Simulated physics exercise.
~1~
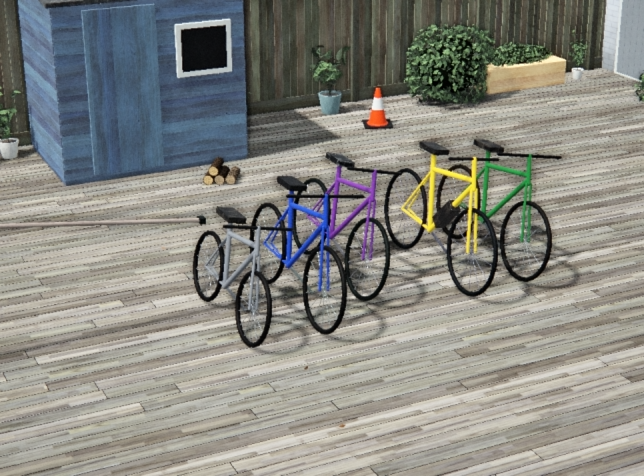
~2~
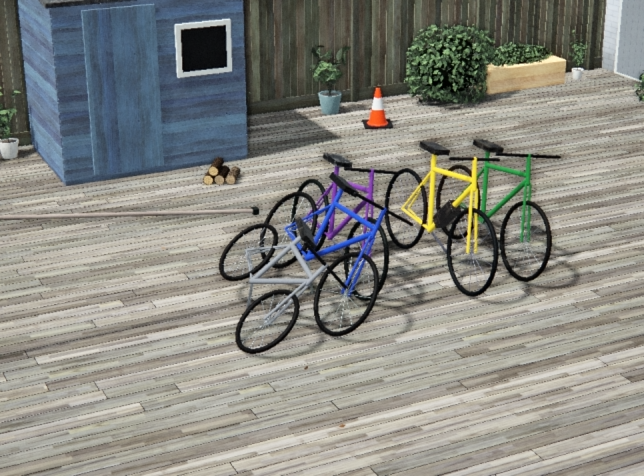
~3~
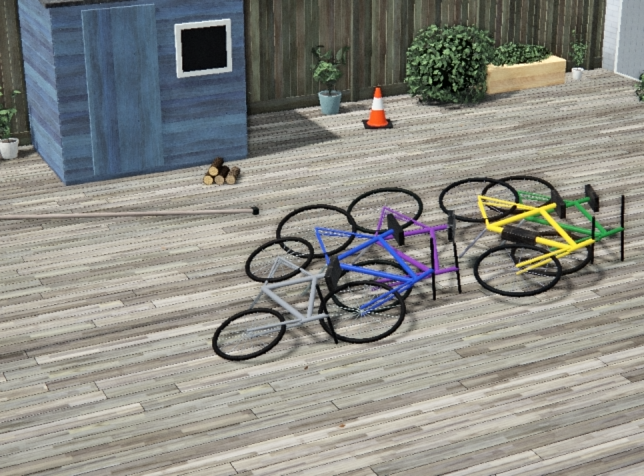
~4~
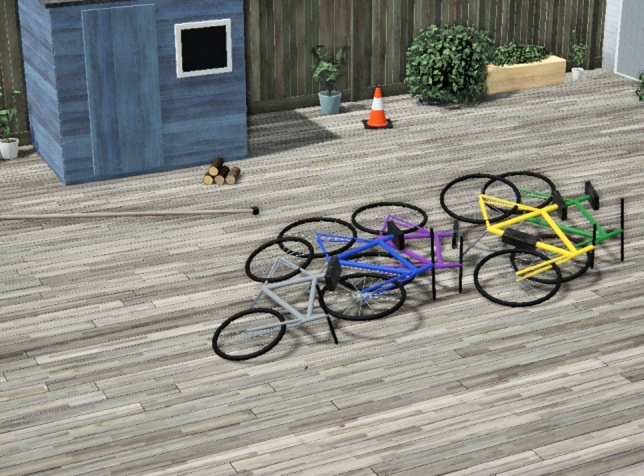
Five bicycles standing in a row on a back yard's wooden decking toppled one after another after a pole moved in from the left, the grey one and blue one tipping first, then purple, yellow and green, until all lay fallen.
